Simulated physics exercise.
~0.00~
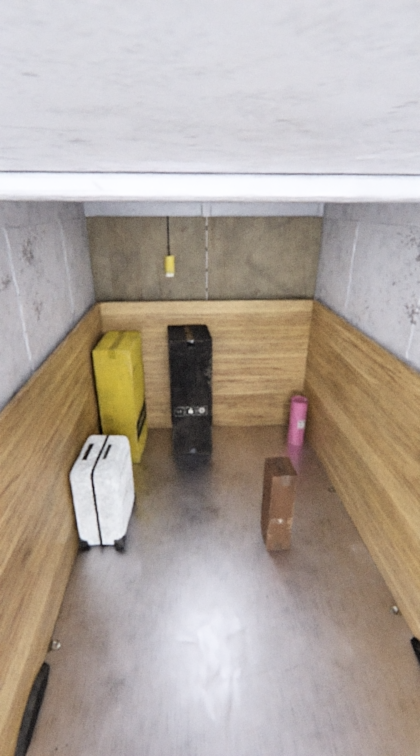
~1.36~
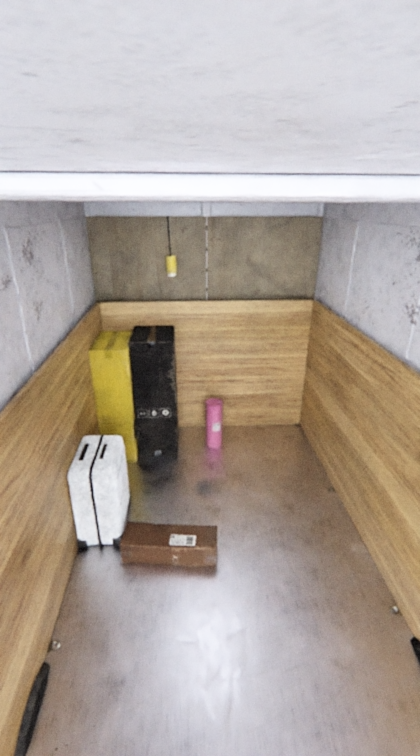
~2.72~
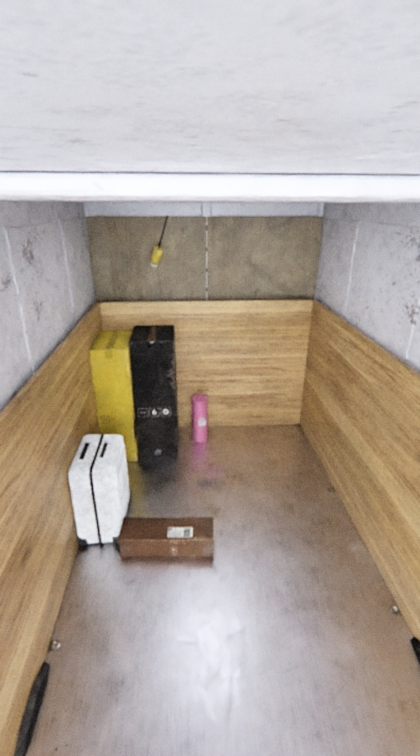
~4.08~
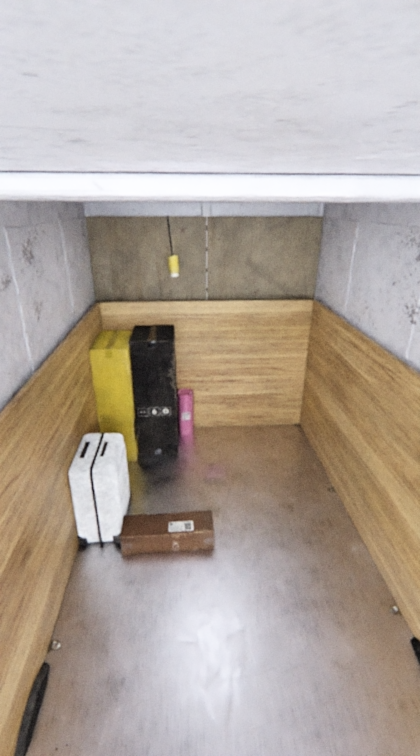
A black box and a pink canister slide left across the floor of a van's load bay while a brown box topples onto its side near a white case. The canister keeps sliding left as a hanging lamp swings, ending upright beside the black box, which rests against a yellow box.
